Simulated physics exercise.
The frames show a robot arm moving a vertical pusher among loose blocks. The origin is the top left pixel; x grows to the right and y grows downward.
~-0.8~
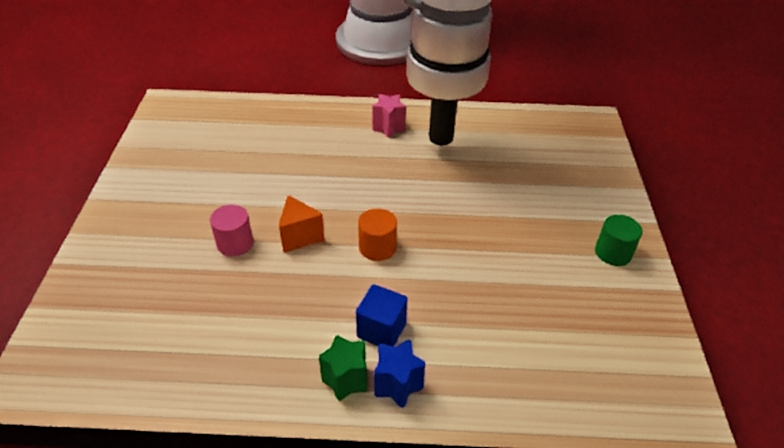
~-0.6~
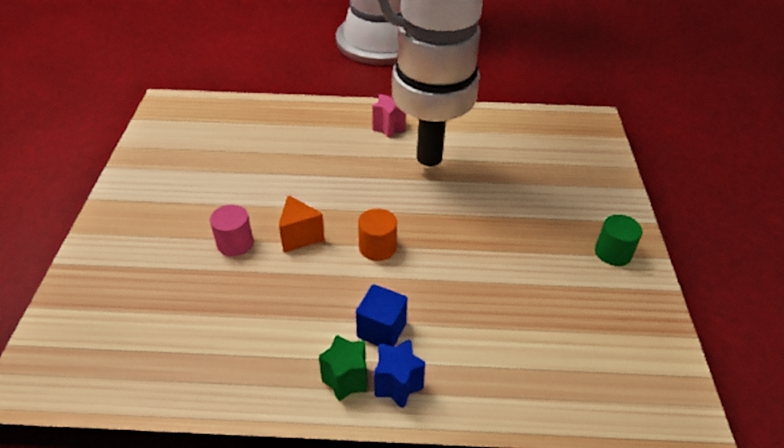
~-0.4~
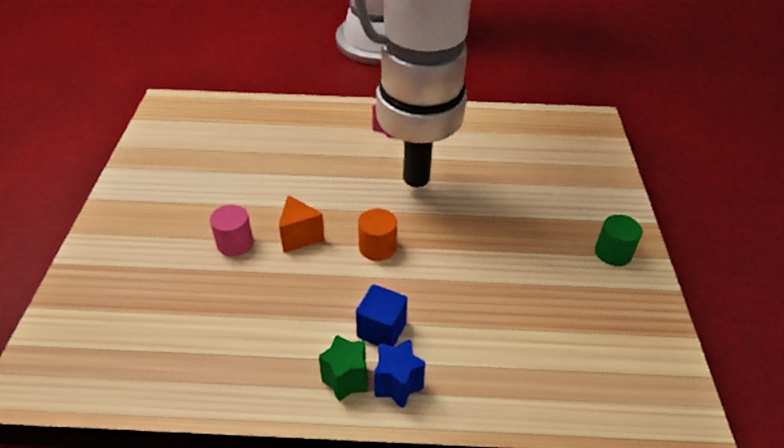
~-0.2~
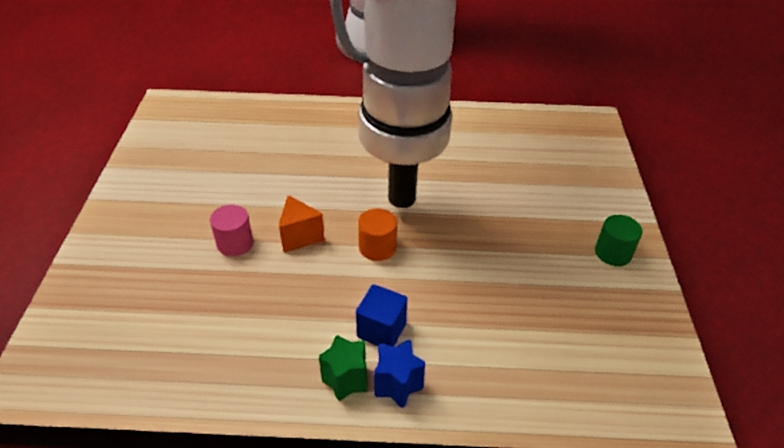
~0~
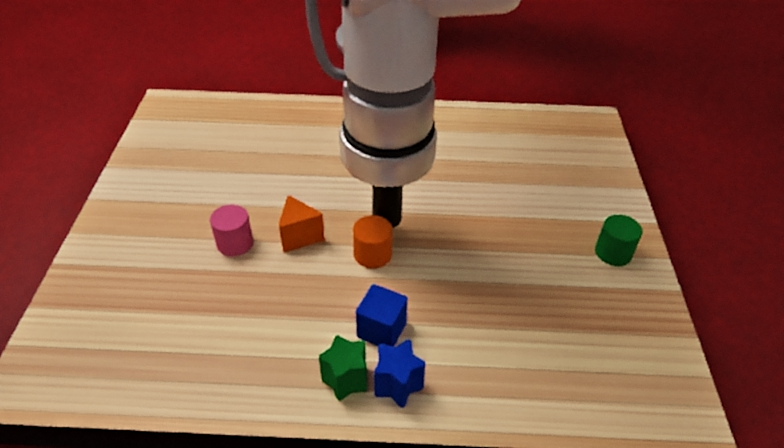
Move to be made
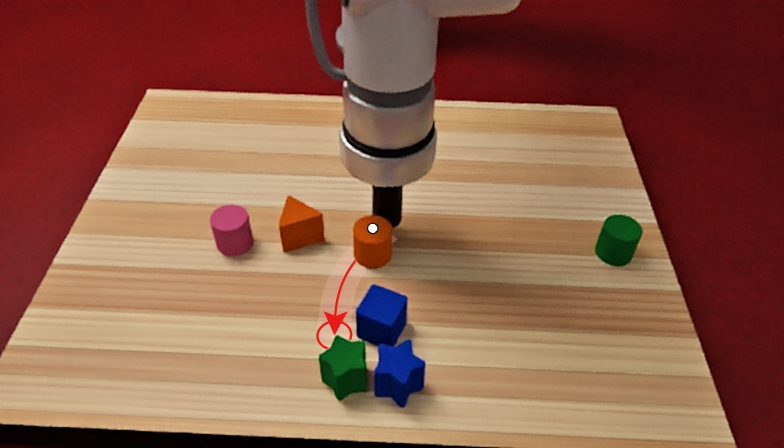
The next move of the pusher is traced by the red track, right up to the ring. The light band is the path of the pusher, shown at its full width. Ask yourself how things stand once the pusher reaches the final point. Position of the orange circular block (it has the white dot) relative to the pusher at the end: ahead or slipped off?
Ahead.
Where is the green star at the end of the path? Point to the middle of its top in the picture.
It should be at about (347, 379).
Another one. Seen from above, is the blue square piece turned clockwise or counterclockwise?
That block twists counter-clockwise.
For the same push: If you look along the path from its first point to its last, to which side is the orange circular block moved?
Shifts left.
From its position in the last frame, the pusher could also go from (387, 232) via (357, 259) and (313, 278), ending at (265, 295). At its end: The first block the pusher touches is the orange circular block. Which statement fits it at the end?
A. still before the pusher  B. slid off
Answer: B.
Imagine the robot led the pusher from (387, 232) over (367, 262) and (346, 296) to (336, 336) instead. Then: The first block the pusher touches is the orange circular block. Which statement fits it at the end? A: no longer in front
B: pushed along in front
Answer: B.
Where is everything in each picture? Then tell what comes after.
The first frame shows pusher tip at (441, 139); block tops, orange triangular block at (297, 211); green star at (345, 355); orange circular block at (378, 221); blue square piece at (382, 304).
The second frame shows pusher at (429, 160); blocks unchanged.
The third frame shows pusher at (416, 180); blocks unchanged.
The fourth frame shows pusher at (402, 200); blocks unchanged.
The fifth frame shows pusher at (387, 220); orange triangular block at (297, 211); green star at (345, 355); orange circular block at (373, 228); blue square piece at (382, 304).
Path on the board, from (387, 232) via (357, 258) and (339, 293), ending at (334, 335); the dot is on the orange circular block.
On the path given first. One third of the way, pusher at (357, 247); orange circular block at (352, 260).
Two thirds of the way, pusher at (338, 283); orange circular block at (344, 298); blue square piece at (385, 308).
At the end, pusher at (333, 324); orange triangular block in place; green star at (347, 379), turned 20° anticlockwise; orange circular block at (344, 342); blue square piece at (388, 311), turned 25° anticlockwise.
